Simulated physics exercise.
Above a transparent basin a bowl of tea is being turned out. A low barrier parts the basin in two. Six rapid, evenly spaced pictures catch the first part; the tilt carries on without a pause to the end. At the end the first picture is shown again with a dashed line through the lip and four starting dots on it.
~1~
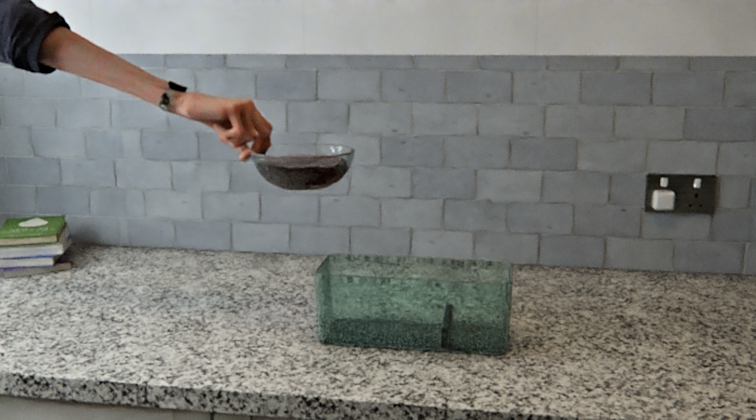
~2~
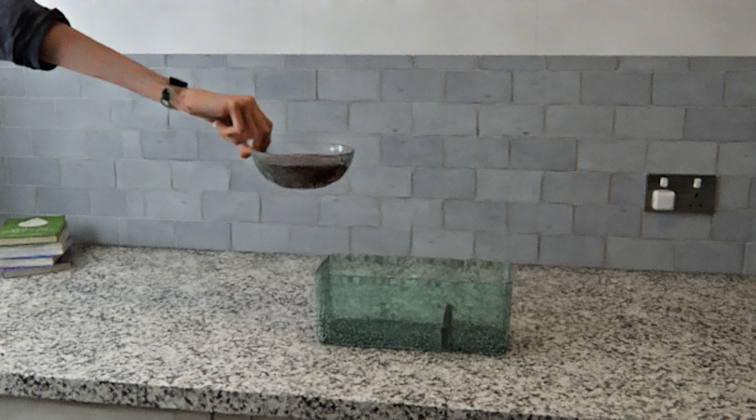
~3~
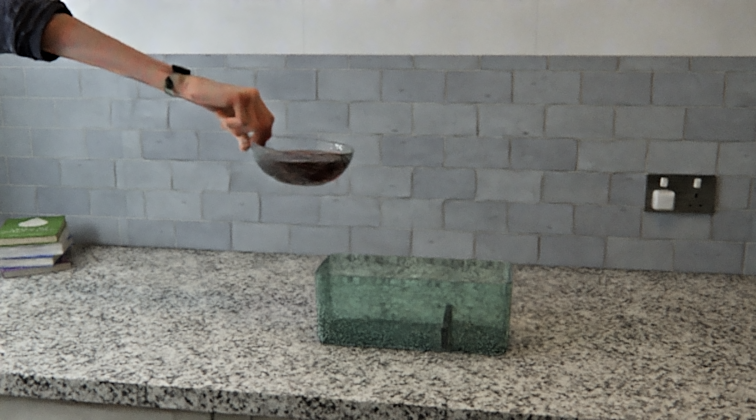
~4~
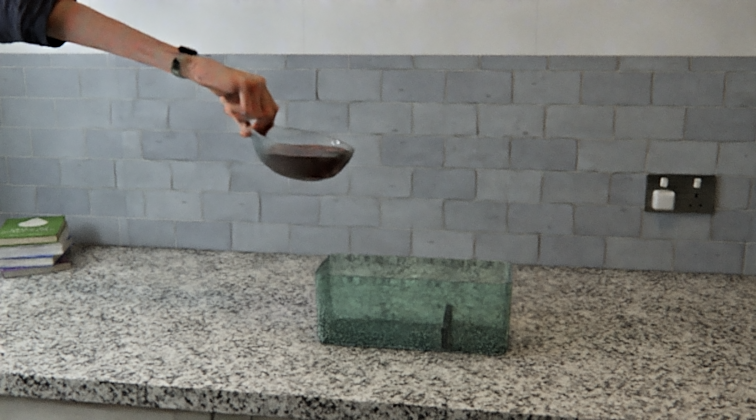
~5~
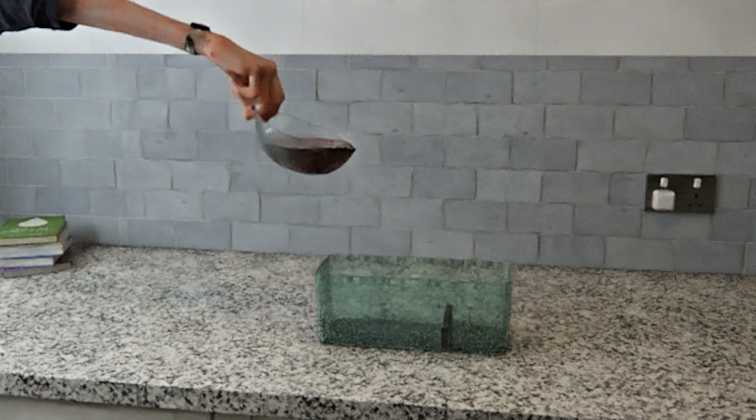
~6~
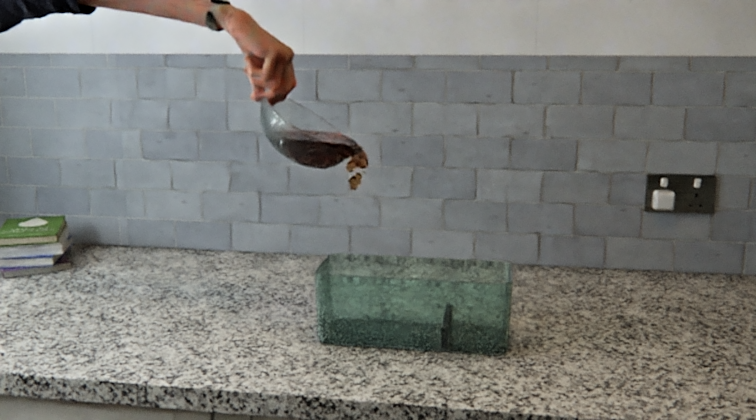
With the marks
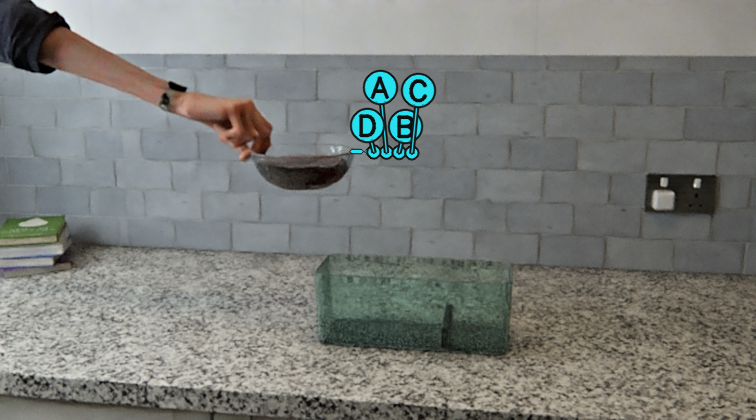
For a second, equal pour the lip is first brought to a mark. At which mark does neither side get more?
Choose D.
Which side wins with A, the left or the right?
More ends on the right.
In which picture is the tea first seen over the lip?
Picture 5.
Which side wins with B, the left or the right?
The right one.
On the marked copy, A at (386, 152); B at (399, 152); C at (411, 152); D at (373, 151).
For dot A, about 29 % ends left of the wall and 70 % right of it.
For dot B, about 22 % ends left of the wall and 77 % right of it.
For dot C, about 35 % ends left of the wall and 64 % right of it.
For dot D, about 52 % ends left of the wall and 47 % right of it.
